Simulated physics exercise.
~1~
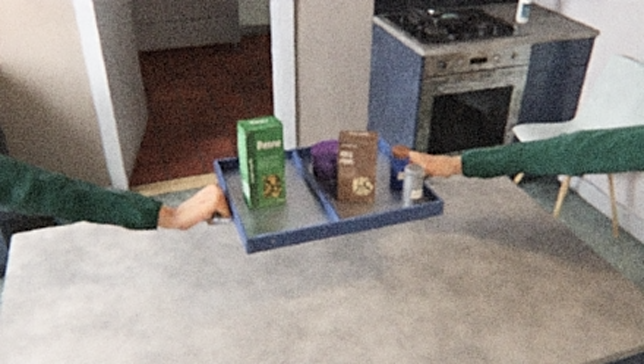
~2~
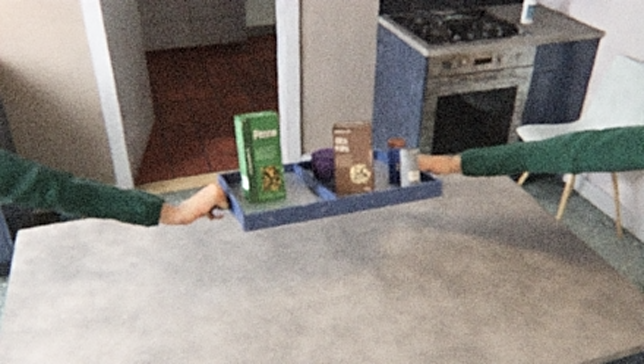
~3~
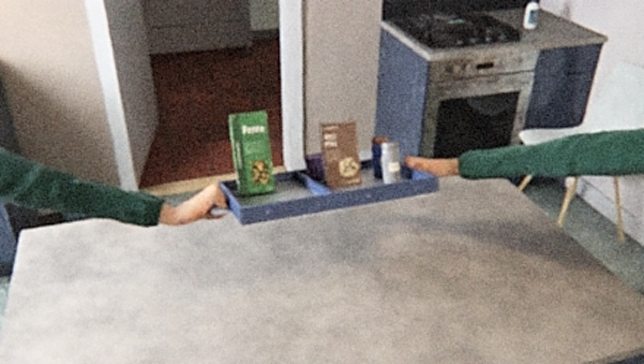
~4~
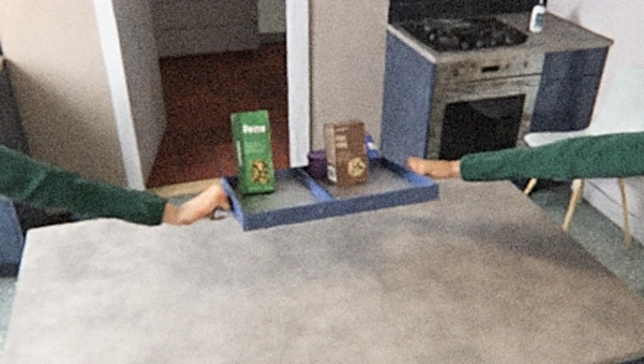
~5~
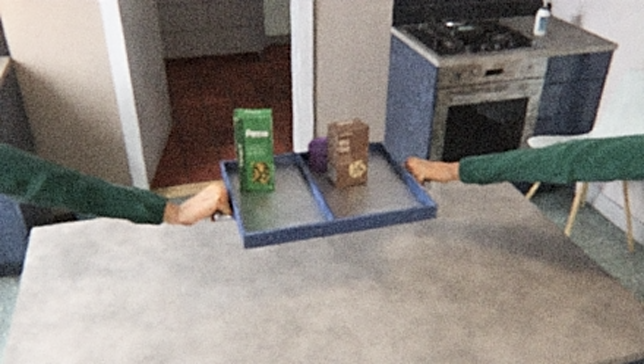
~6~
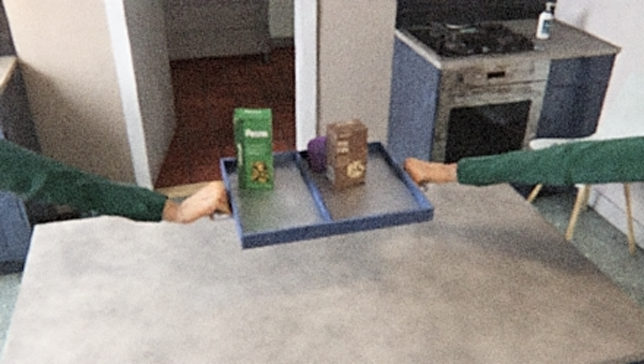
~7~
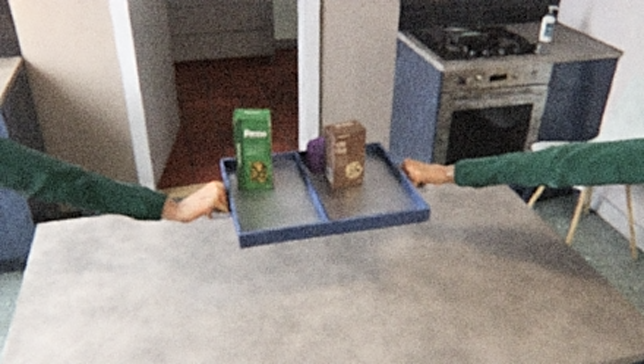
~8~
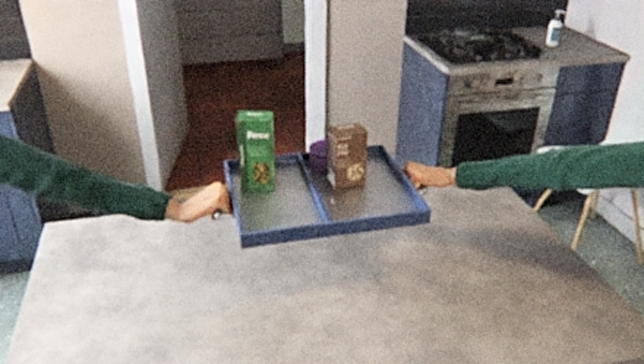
Two hands tip a blue tray away, the small shakers vanish, and it levels again.
